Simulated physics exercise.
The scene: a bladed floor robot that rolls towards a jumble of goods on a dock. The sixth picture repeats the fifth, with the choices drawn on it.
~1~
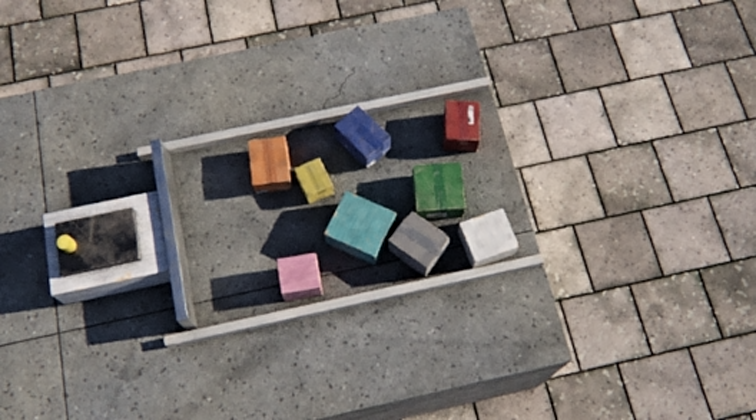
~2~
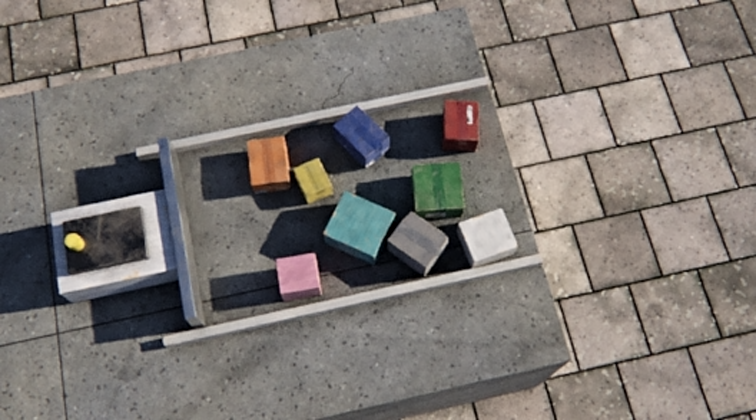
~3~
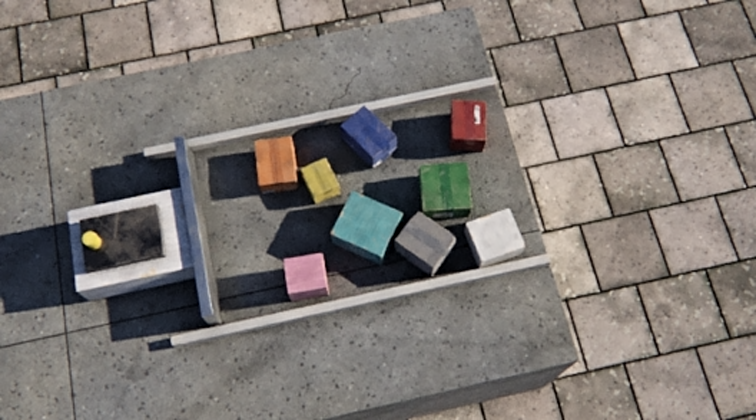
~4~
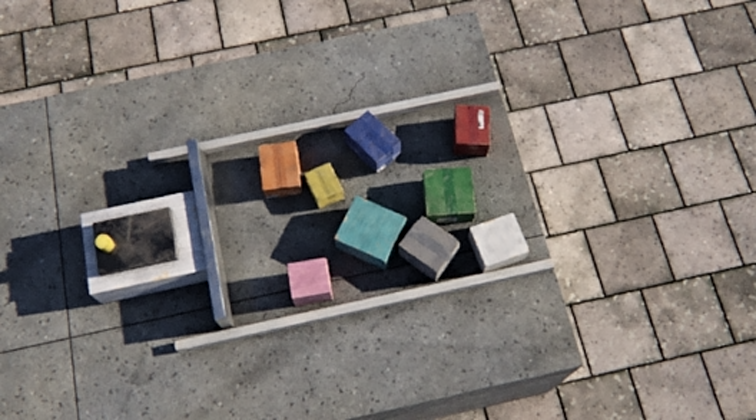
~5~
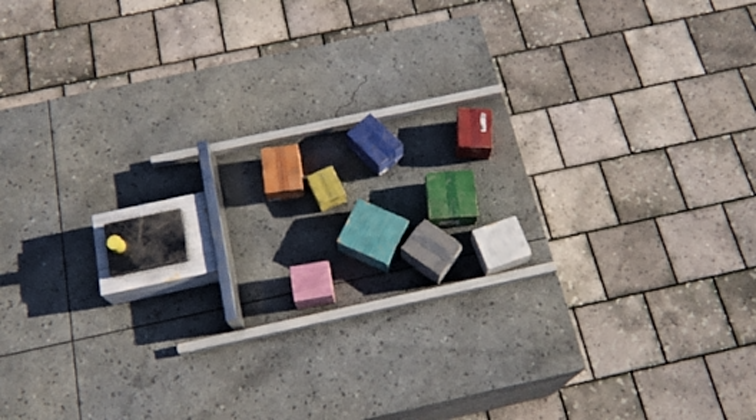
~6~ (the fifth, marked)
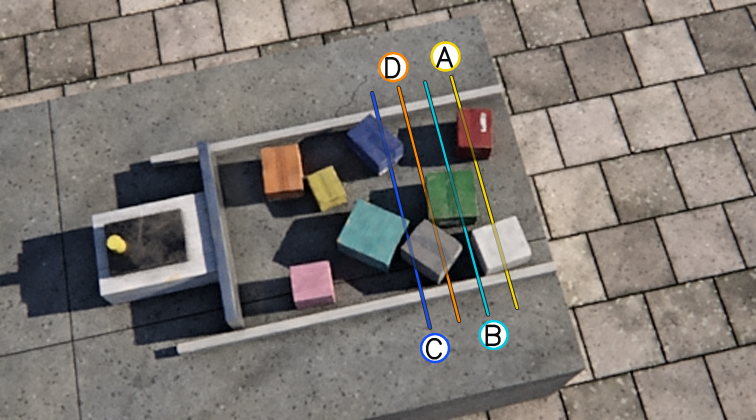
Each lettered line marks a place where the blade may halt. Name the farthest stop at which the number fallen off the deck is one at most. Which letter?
Stop at D.
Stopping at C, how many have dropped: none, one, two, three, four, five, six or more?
In all, none.
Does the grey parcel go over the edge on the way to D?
No.
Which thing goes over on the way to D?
The white crate.
On the copy, A at (483, 187); B at (455, 193); C at (400, 204); D at (427, 198).
On D. First, robot (229, 224); pink crate (332, 281); orange box (309, 167).
Then, robot (306, 208); white crate (507, 246); green parcel (455, 198).
Finally, robot (363, 196); white crate over the edge; red parcel (500, 127); one fallen.
By contrast, A drops five; B drops three; C is within the limit but short.
